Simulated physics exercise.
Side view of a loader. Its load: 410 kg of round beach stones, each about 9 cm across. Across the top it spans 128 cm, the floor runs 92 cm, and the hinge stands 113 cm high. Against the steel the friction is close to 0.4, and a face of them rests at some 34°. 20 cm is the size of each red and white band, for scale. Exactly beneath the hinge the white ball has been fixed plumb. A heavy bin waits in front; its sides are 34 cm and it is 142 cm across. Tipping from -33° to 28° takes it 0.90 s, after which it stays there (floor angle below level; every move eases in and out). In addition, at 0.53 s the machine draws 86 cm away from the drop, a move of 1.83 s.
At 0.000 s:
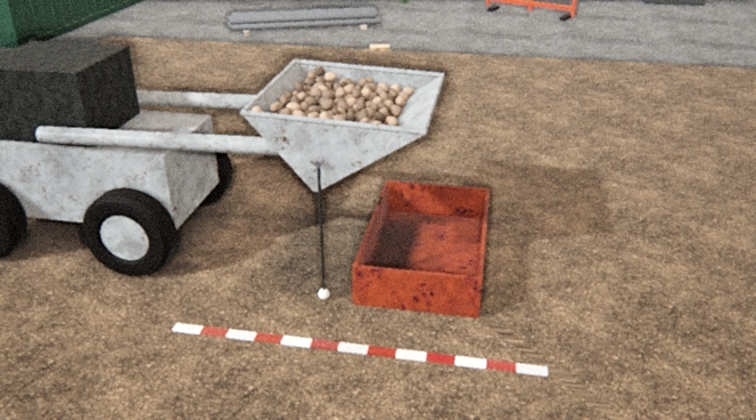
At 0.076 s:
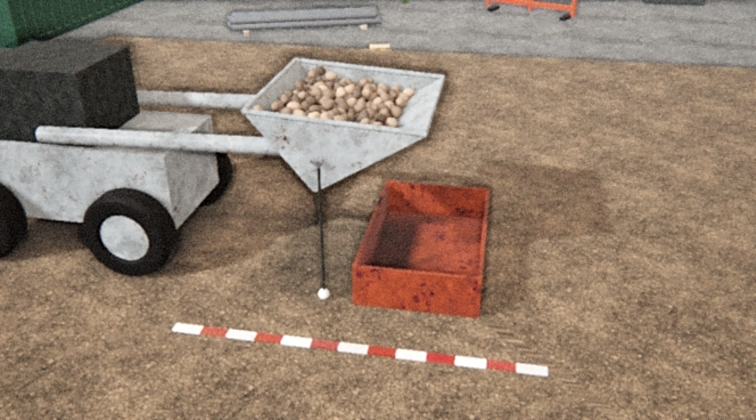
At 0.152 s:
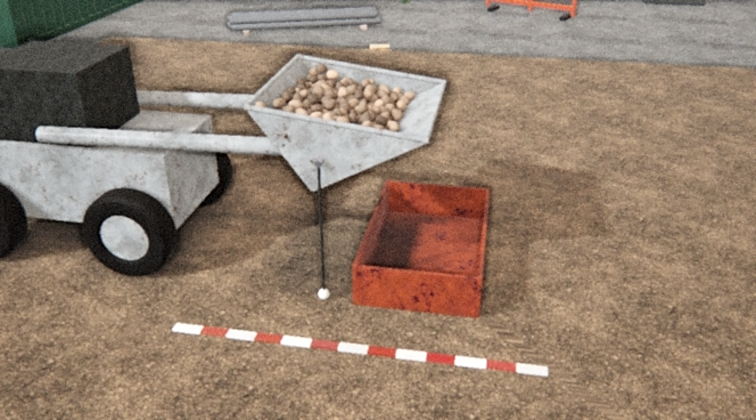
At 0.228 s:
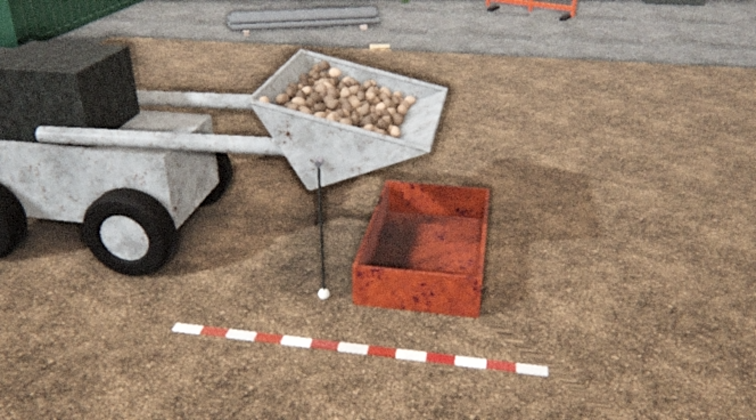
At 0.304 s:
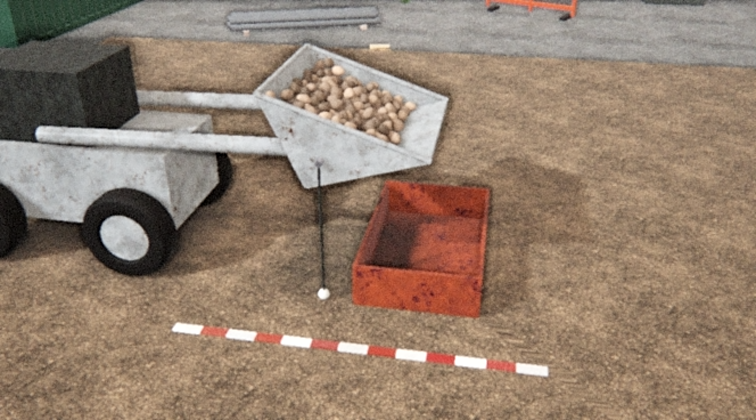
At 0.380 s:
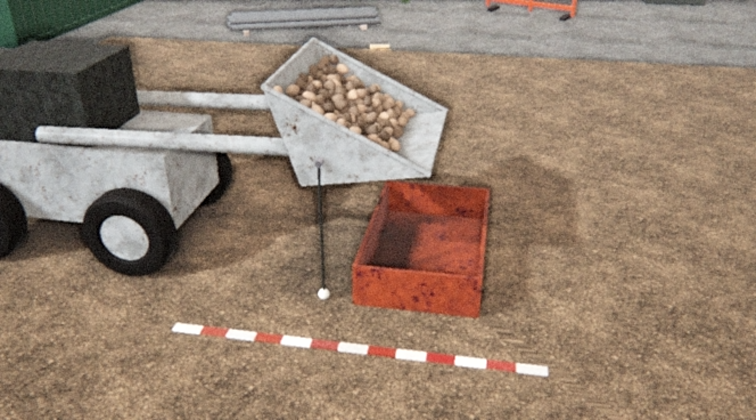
Loader bucket heaped with rounded brown stones tilting steadily down to the right above an open red tray on bare ground.
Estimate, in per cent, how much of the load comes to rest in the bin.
90 %.
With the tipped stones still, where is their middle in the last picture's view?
Resting centre: About (420, 243).
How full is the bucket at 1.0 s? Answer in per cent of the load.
Around 80 per cent, still inside.
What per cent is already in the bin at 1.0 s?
Some 20 per cent.
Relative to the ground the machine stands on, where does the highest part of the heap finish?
Around 34 cm above it, I'd say.
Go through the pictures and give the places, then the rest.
The bucket is at -33°, its lip at (425, 132); the top of the load is at (332, 87), in the first picture.
The bucket is at -32°, its lip at (426, 135); the top of the load is at (327, 87); the stones move at 0.1 m/s on average, in the second picture.
Lip at (428, 141), floor tilted -28°, highest stones at (317, 83); the stones move at 0.2 m/s on average, in the third picture.
The bucket is at -23°, its lip at (429, 150); the top of the load is at (316, 78); the stones move at 0.3 m/s on average, in the fourth picture.
The bucket is at -17°, its lip at (430, 162); the top of the load is at (316, 75); the stones move at 0.3 m/s on average, in the fifth picture.
Lip at (430, 175), floor tilted -10°, highest stones at (320, 71); the stones move at 0.4 m/s on average, in the sixth picture.
After 0.7 s the floor is at 19°; 100 % in the bucket; the foremost stones are at (394, 176).
After 1.0 s the floor is at 28°; 82 % in the bucket, 18 % in the bin; the foremost stones are at (429, 230).
After 2.8 s the floor is at 28°; 0 % in the bucket, 10 % short of the bin, 89 % in the bin, 1 % beside or beyond the bin; the foremost stones are at (475, 273).
After 5.6 s the floor is at 28°; 0 % in the bucket, 10 % short of the bin, 89 % in the bin, 1 % beside or beyond the bin; the foremost stones are at (475, 273).
